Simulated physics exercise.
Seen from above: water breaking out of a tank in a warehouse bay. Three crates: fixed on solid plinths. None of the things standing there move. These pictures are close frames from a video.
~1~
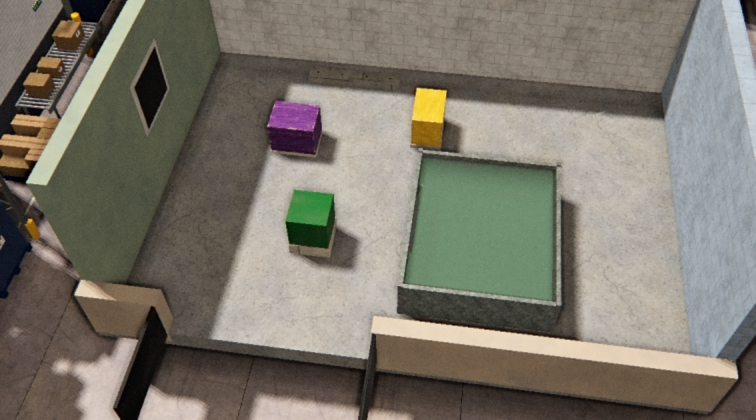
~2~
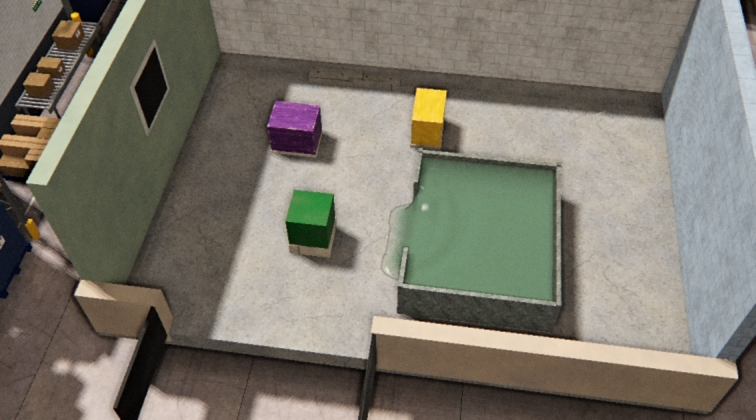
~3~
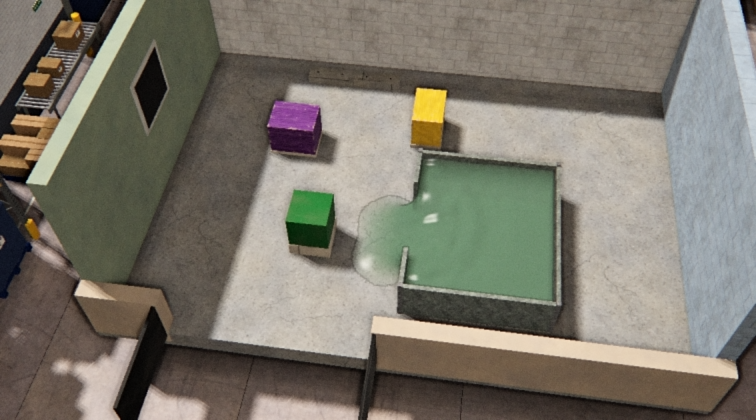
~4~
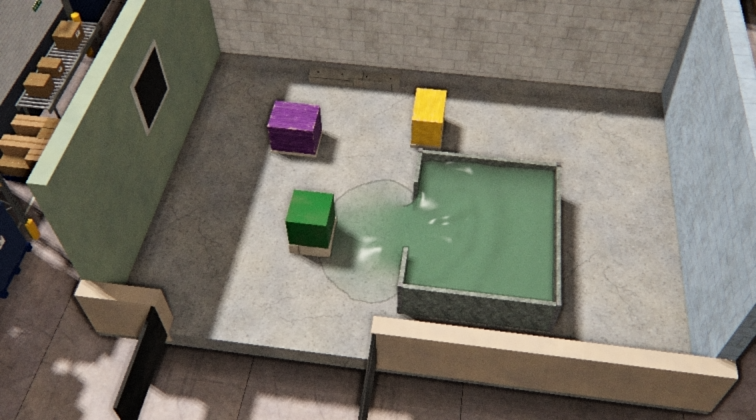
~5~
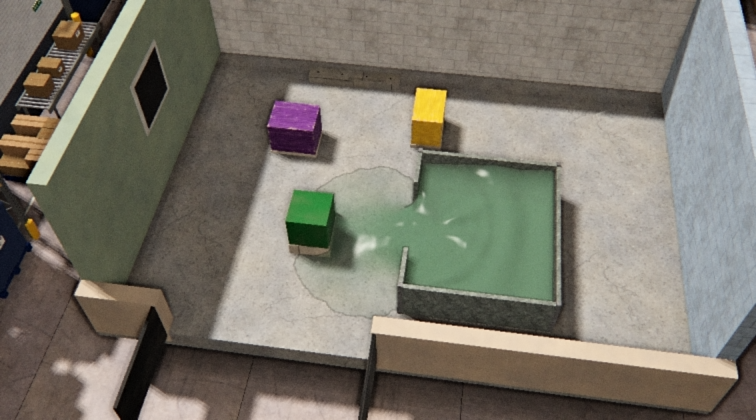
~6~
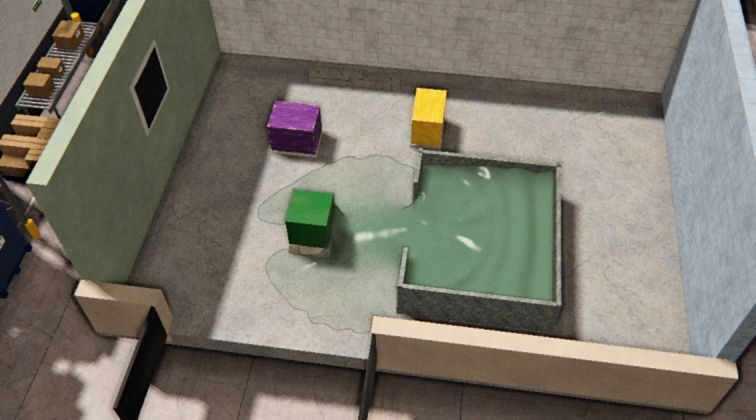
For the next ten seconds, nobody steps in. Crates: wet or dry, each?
In order: Purple crate: Reached by water, green crate: Reached by water, yellow crate: Kept safe.
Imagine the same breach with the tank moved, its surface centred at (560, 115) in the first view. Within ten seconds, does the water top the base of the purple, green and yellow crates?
Taking each in turn, the purple one gets flooded, the green one is left untouched and the yellow one gets flooded.
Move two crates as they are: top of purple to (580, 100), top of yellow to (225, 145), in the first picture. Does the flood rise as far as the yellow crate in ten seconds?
Note - yellow: Flooded.
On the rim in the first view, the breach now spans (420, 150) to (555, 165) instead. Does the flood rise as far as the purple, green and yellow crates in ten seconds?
In that case the purple crate is flooded, the green crate is never flooded and the yellow crate is flooded.
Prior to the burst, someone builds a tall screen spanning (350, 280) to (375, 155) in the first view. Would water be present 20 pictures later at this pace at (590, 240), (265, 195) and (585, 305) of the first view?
One by one: Spared, spared, spared.
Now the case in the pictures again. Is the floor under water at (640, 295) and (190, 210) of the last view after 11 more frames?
Dry, wet.
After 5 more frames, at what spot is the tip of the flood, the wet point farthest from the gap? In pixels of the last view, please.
Approximate pixel: (175, 166).
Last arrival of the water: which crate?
It's the yellow crate.
A moment on, water covers 25 % of the floor; the purple crate water round its plinth, the green crate water round its plinth, the yellow crate water round its plinth.
Next, water covers 35 % of the floor; the purple crate water round its plinth, the green crate water round its plinth, the yellow crate water round its plinth.
Then, water covers 45 % of the floor; the purple crate water round its plinth, the green crate water round its plinth, the yellow crate water round its plinth.
Later, water covers 60 % of the floor; the purple crate water round its plinth, the green crate water round its plinth, the yellow crate water round its plinth.
In the end, water covers 80 % of the floor; the purple crate was topped, the green crate was topped, the yellow crate stayed above the water.
